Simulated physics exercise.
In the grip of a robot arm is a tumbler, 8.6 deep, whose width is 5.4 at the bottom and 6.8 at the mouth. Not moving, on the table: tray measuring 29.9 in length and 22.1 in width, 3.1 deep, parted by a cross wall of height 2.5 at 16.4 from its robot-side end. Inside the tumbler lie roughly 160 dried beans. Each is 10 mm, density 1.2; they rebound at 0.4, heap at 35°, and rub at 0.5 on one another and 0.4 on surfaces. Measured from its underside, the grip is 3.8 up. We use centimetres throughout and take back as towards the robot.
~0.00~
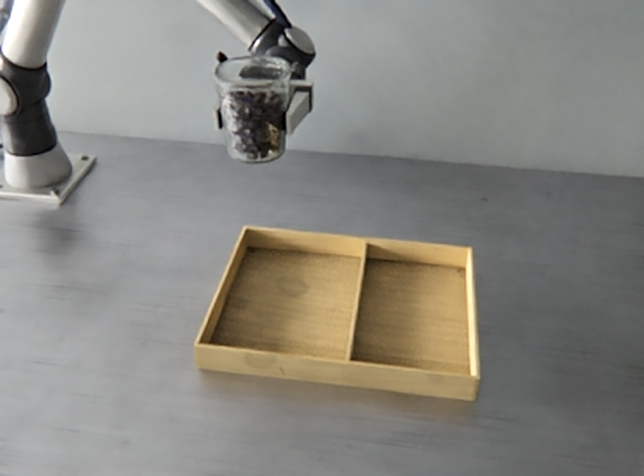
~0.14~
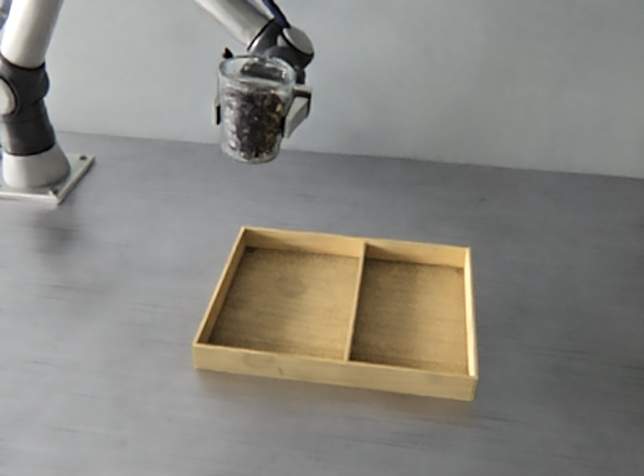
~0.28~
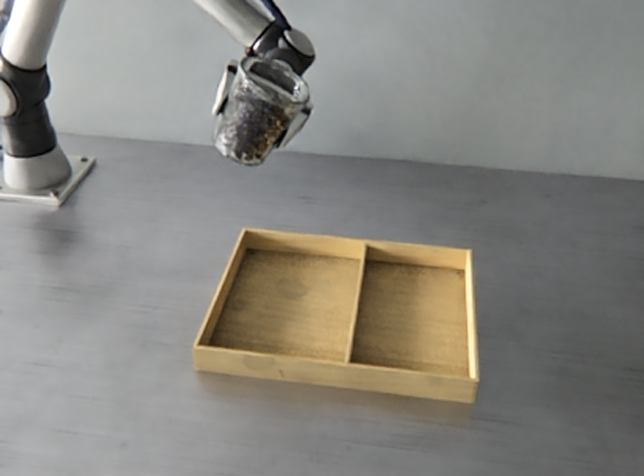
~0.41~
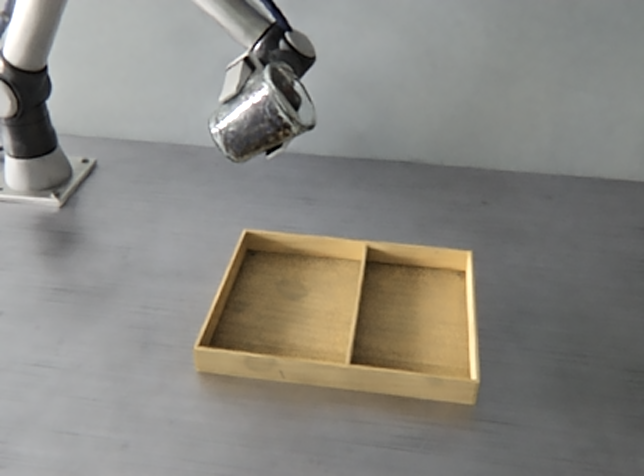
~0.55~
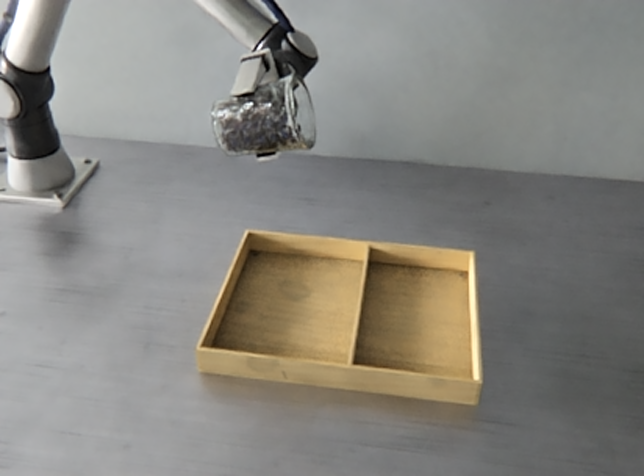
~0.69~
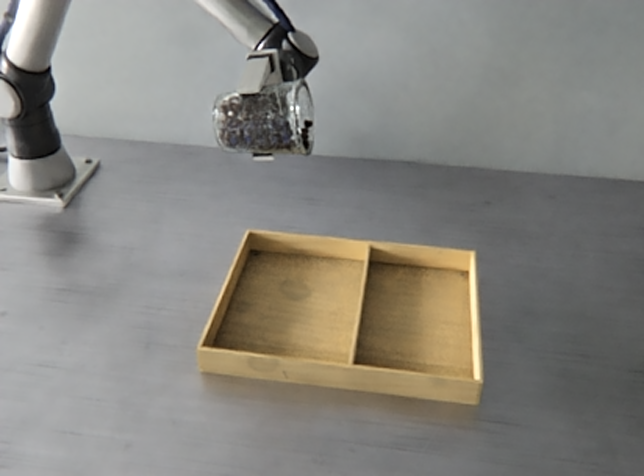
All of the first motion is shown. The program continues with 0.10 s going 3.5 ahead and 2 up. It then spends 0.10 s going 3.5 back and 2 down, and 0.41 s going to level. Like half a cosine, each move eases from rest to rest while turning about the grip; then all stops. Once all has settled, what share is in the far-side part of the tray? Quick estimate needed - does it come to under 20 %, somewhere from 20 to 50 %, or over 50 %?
It comes to over 50 %.
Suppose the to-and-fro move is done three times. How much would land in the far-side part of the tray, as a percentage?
80 per cent.
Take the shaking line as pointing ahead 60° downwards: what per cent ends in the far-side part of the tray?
Roughly 5 percent of it.
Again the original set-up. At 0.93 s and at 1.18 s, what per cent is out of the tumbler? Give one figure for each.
80, then 85.
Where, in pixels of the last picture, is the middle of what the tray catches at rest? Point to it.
Roughly at (410, 322) in the last picture.
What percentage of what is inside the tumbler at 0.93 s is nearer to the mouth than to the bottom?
Estimate: Around 100 %.
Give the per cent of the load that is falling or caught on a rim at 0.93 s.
That comes to about 78 per cent, more or less.
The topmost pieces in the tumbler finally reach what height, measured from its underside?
Height at rest: Approx. 2.5 cm.
After 0.93 s, tilted 79° forward, highest piece 25 above the table; 36 in the tumbler, 129 in flight or on a rim.
After 1.18 s, tilted 16° forward, highest piece 27 above the table; 123 in the far-side part, 24 in the tumbler, 16 in the robot-side part, 2 in flight or on a rim.
After 1.50 s, level, highest piece 25 above the table; 124 in the far-side part, 24 in the tumbler, 17 in the robot-side part.
After 2.55 s, level, highest piece 25 above the table; 124 in the far-side part, 24 in the tumbler, 17 in the robot-side part.
At rest, 124 in the far-side part, 24 in the tumbler, 17 in the robot-side part. That is 75 % in the far-side part of the tray.
